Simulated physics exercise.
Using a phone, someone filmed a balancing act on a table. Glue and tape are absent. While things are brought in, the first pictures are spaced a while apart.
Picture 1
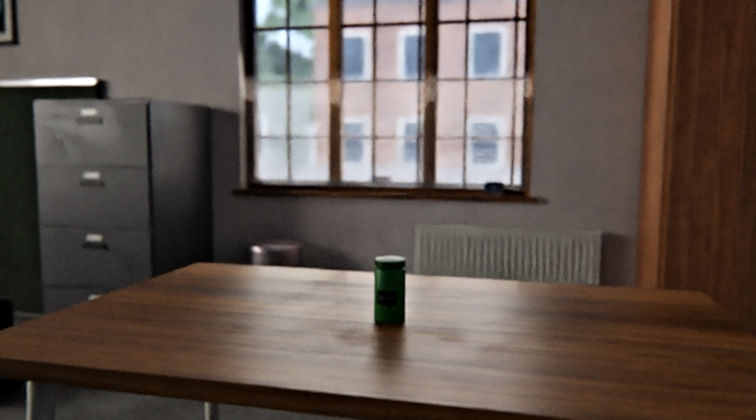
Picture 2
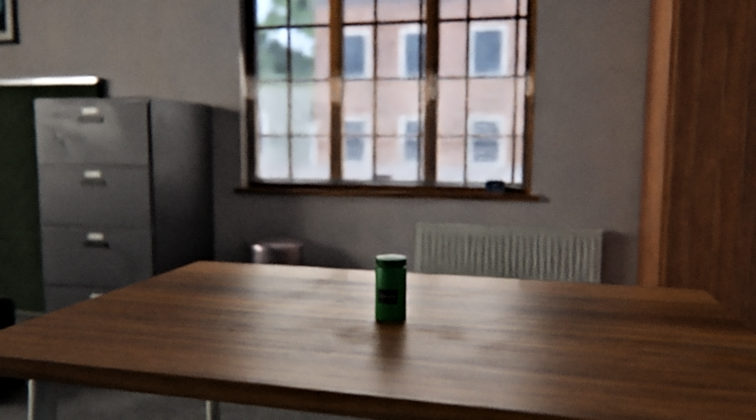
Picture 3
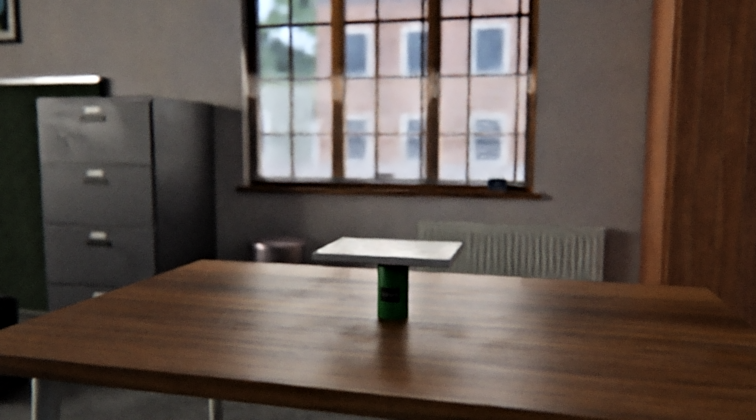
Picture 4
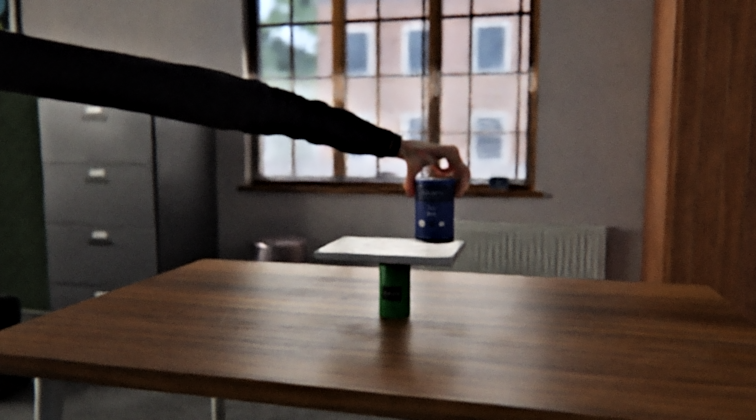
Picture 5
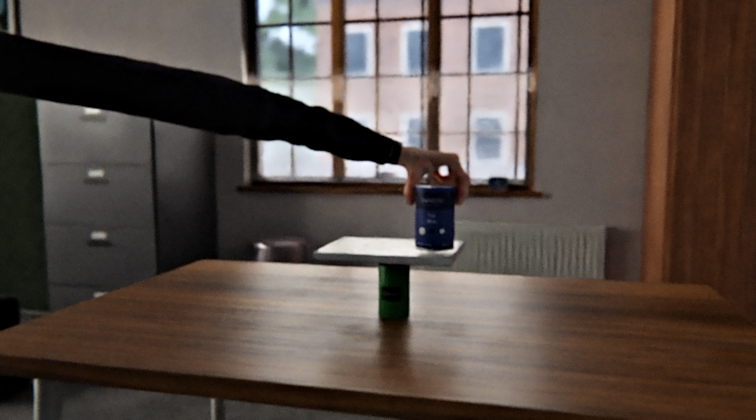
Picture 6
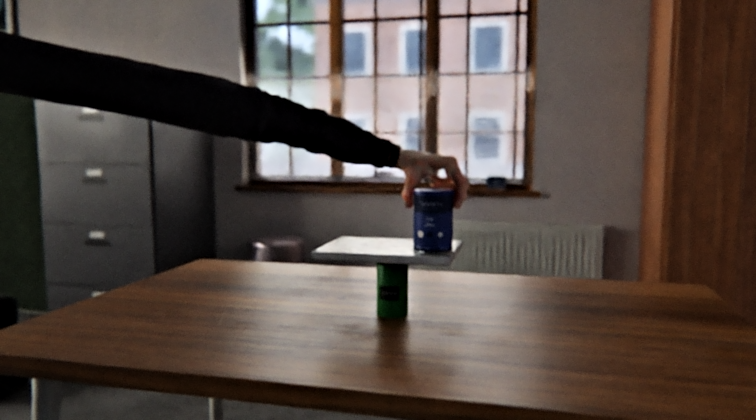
The footage shows a green cylindrical container standing on a wooden table, then a flat white lid resting on top of it, before a dark-sleeved arm reaches in from the left and lowers a blue tin onto the lid's right side.
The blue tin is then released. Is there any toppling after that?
Down it goes.
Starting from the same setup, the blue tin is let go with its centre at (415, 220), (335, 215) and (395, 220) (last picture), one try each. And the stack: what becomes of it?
Try 1: Stands; try 2: Topples; try 3: Stands.
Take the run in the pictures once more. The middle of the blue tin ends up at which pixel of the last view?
The object winds up at approximately (546, 332).
Then, 0.50 s later than the last frame, blue tin now fallen; white lid tilted by 47°.
Then, 0.60 s later than the last frame, white lid tilted by 52°.
Then, 0.80 s later than the last frame, white lid now fallen.
Then, 1.10 s later than the last frame, things are still on the move.
When it is over, fallen, white lid and blue tin; green jar as before. End places, in pixels of the last picture, blue tin near (546, 331). The stack loses its balance.
